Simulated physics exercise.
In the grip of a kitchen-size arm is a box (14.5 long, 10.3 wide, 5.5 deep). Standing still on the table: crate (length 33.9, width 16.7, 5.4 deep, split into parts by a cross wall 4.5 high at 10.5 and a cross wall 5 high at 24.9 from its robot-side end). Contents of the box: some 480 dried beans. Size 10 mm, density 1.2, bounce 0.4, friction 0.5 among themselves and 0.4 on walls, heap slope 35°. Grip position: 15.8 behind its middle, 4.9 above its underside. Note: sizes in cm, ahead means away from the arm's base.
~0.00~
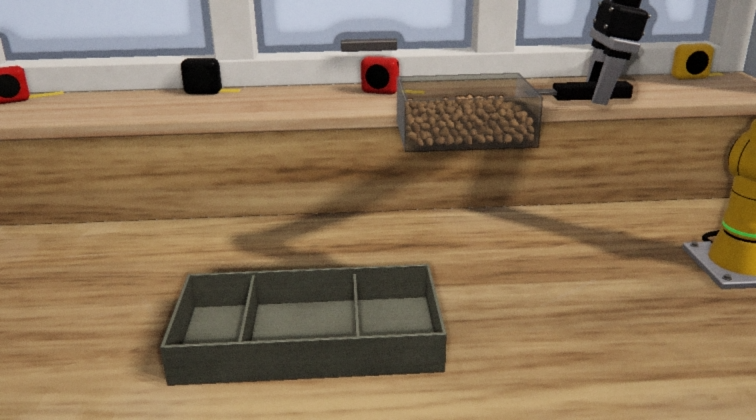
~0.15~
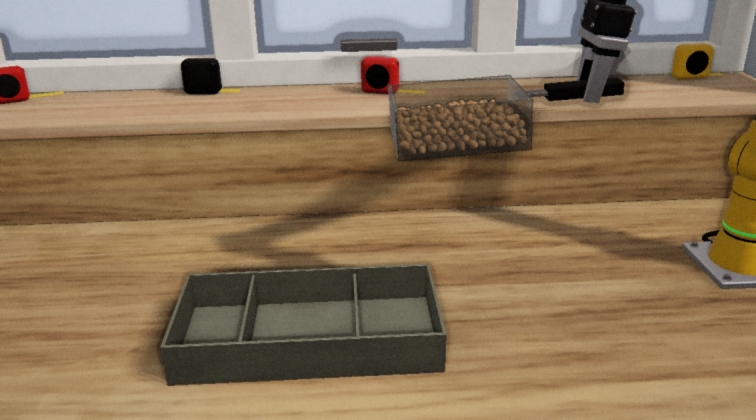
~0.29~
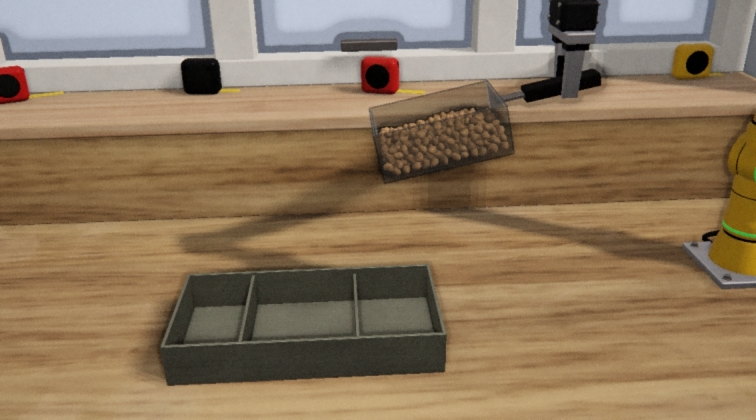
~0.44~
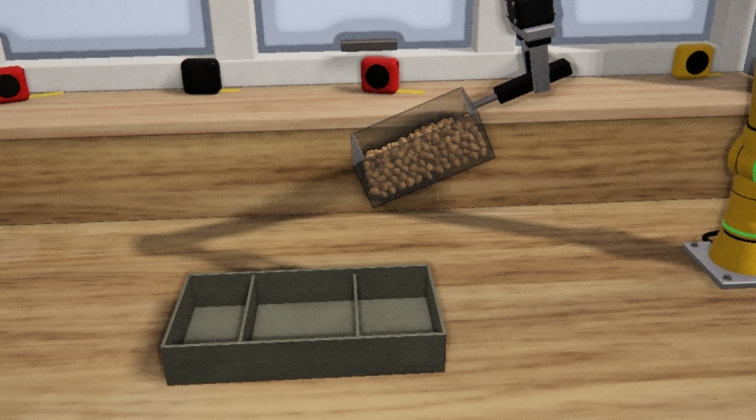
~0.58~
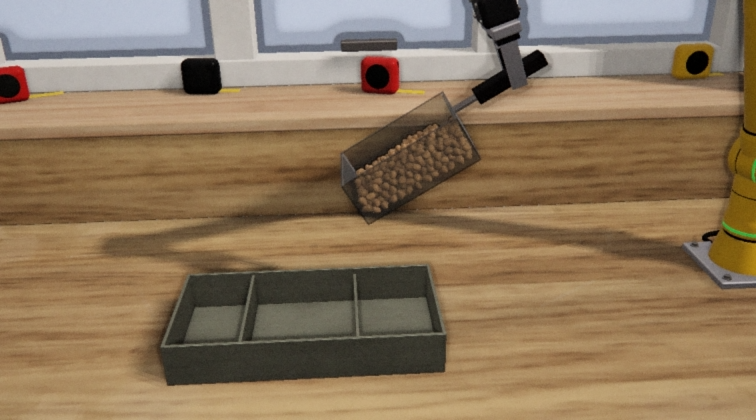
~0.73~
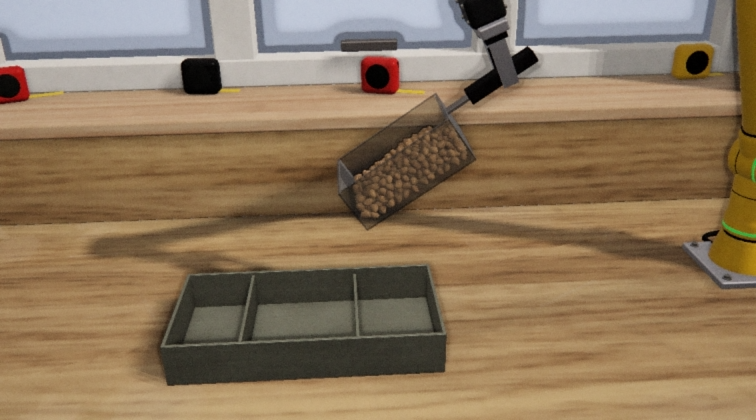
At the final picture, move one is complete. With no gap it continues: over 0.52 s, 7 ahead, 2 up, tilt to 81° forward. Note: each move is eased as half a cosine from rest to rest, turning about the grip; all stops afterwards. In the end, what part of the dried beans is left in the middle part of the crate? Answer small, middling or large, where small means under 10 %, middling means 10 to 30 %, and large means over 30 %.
Small.
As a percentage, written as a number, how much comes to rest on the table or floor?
0 per cent, more or less.
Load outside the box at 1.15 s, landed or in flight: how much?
By then about 0 % is out.
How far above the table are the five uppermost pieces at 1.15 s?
About 28 cm above the table.
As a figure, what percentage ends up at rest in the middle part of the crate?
5 per cent, give or take.
By 0.94 s, tilted 50° forward, highest piece 28 above the table; 476 in the box.
By 1.15 s, tilted 77° forward, highest piece 27 above the table; 470 in the box, 6 in flight or on a rim.
By 1.45 s, tilted 81° forward, highest piece 27 above the table; 348 in the box, 94 in the robot-side part, 17 in the middle part, 17 in flight or on a rim.
By 2.50 s, tilted 81° forward, highest piece 27 above the table; 313 in the box, 143 in the robot-side part, 19 in the middle part, 1 on the table or floor.
Final count, 313 in the box, 143 in the robot-side part, 19 in the middle part, 1 on the table or floor. That is 4 % in the middle part of the crate.
